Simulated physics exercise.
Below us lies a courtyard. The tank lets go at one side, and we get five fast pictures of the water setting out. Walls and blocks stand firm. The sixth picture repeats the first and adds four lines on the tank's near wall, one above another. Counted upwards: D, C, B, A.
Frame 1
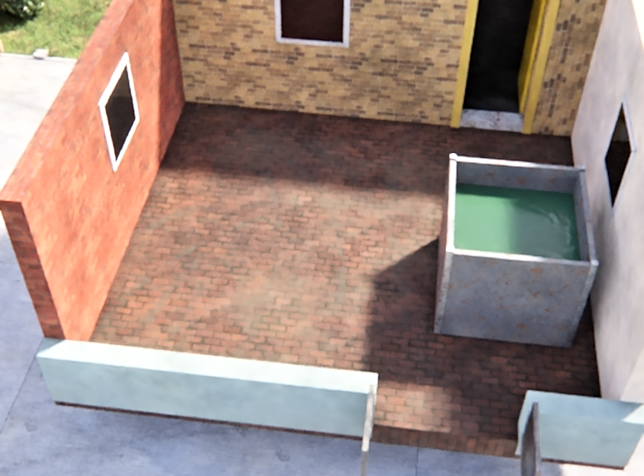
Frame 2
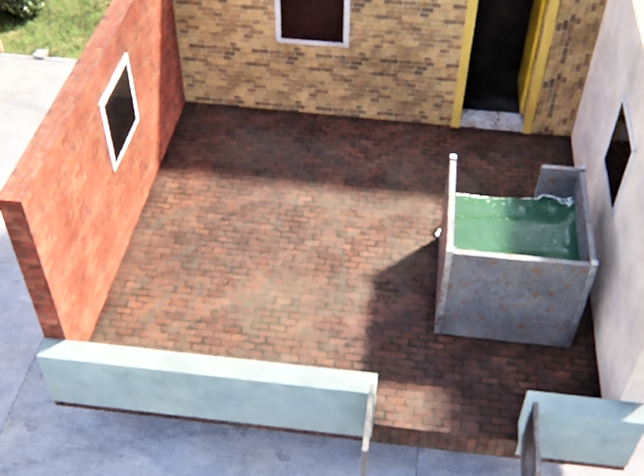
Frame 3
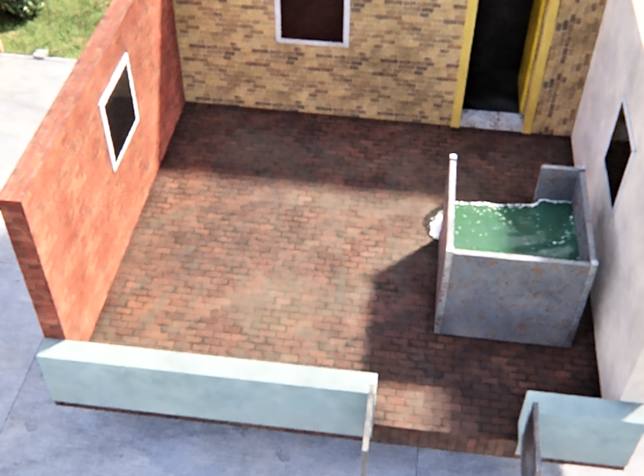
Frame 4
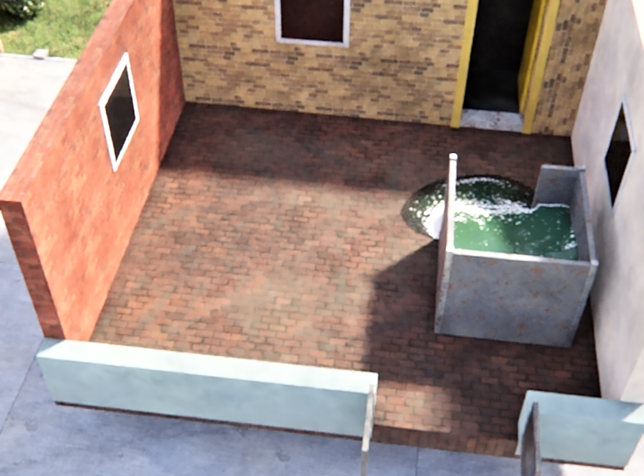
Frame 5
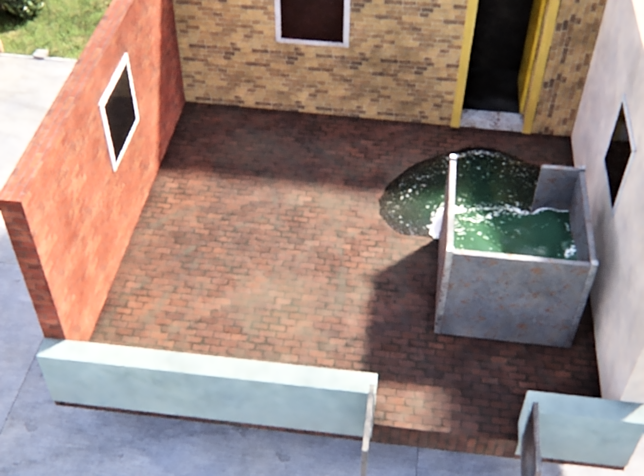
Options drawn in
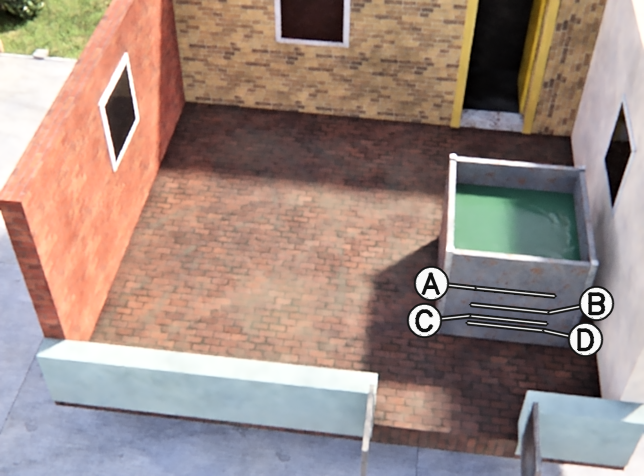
In a brick-paved courtyard, green water sat still in a grey tank until part of the tank's back wall was suddenly gone, and foamy water poured out behind it, spreading across the bricks toward the left.
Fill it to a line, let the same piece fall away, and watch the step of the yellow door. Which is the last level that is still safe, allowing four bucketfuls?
Go for C.
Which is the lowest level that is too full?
It is B.
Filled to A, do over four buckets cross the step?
Yes.
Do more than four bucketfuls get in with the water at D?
No.
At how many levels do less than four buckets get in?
Two of them.
In white, A at (514, 292); B at (510, 308); C at (507, 319); D at (505, 326); from the bottom up D, C, B, A.
Choosing A, dozens of bucketfuls pour in.
Choosing B, about 8 bucketfuls get in.
Choosing C, a splash gets over, under a bucket.
Choosing D, nothing gets over.
